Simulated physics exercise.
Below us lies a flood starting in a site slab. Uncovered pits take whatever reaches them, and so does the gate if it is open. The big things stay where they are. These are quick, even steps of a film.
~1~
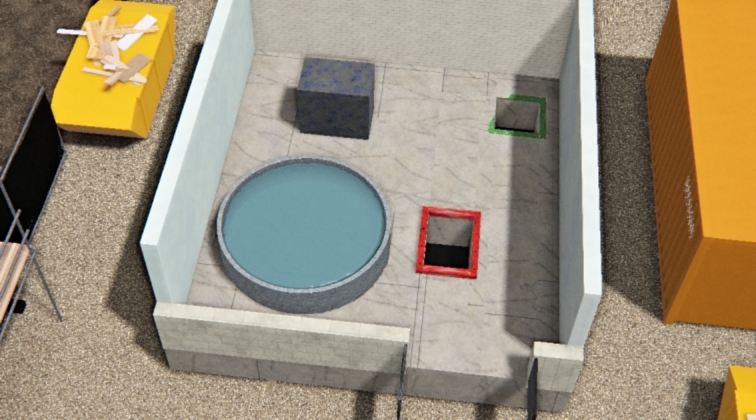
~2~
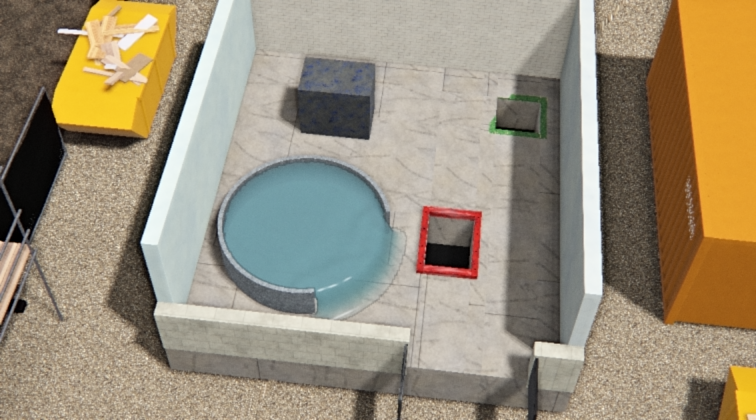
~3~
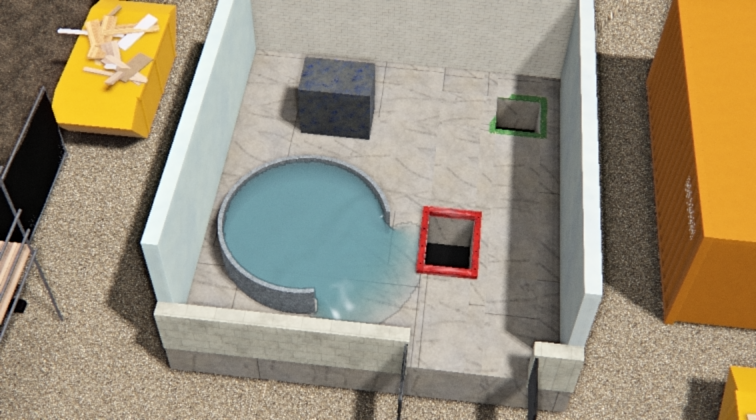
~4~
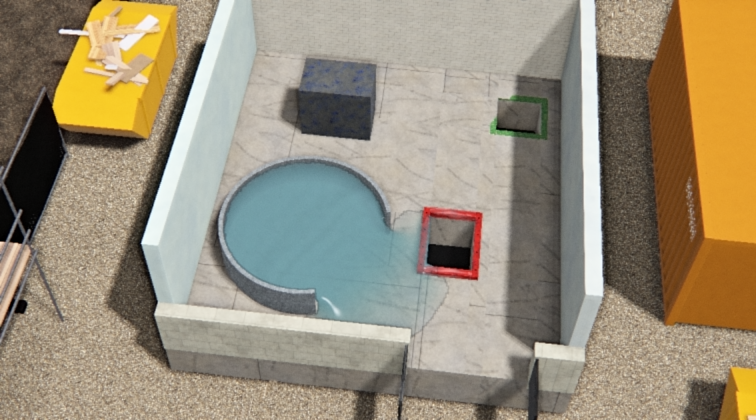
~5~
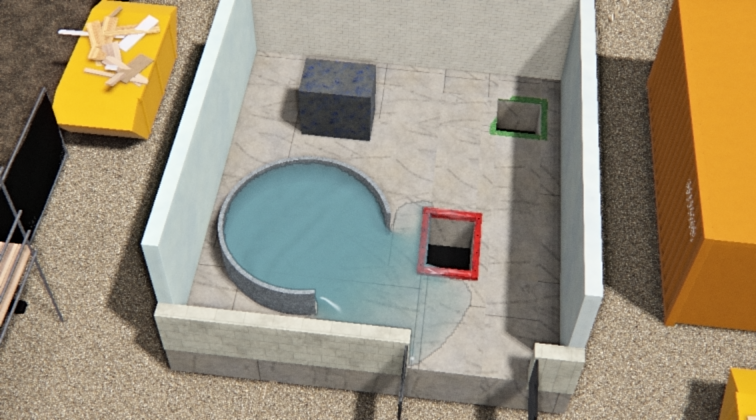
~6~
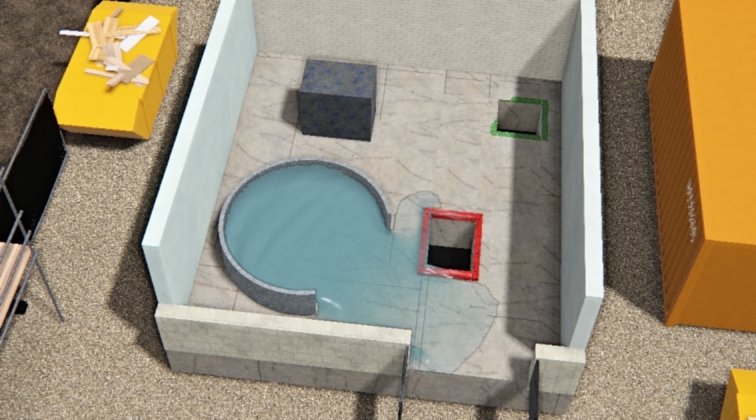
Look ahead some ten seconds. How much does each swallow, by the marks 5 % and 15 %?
In the end: The gate takes above 15 %; the red pit takes between 5 and 15 %; the green pit takes between 5 and 15 %.
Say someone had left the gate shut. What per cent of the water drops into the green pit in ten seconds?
Parts in a hundred: Green 25.
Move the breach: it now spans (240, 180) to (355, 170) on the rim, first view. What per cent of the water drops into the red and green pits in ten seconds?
Parts in a hundred: Red 0, green 35.
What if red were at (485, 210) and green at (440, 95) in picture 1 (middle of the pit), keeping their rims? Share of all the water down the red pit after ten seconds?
Per cent: Red 2.
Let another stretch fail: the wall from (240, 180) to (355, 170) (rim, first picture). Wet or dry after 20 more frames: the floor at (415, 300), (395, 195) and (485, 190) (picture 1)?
As listed: Not flooded, covered, awash.
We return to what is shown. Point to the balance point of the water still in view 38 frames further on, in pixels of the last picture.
Around (402, 245).
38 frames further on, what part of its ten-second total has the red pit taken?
About 100 per cent.
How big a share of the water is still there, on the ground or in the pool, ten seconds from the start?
Close to 42 %.
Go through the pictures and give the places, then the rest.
The first frame shows still water in the round pool at (304, 223).
In the second frame, water pours out at (370, 277) and has run to (399, 233).
In the third frame, the front is at (420, 232), out from the gap at (370, 278).
In the fourth frame, water pours out at (371, 279) and has run to (423, 214).
In the fifth frame, the front is at (424, 204), out from the gap at (371, 280).
In the sixth frame, the front is at (429, 197), out from the gap at (371, 281).
A moment on, water covers 25 % of the floor; the gate 2 %, the red pit 4 %, the green pit 0 %.
Next, water covers 30 % of the floor; the gate 7 %, the red pit 6 %, the green pit 0 %.
Then, water covers 45 % of the floor; the gate 17 %, the red pit 8 %, the green pit 0 %.
Later, water covers 75 % of the floor; the gate 28 %, the red pit 9 %, the green pit 5 %.
In the end, water covers 90 % of the floor; the gate 37 %, the red pit 9 %, the green pit 12 %.
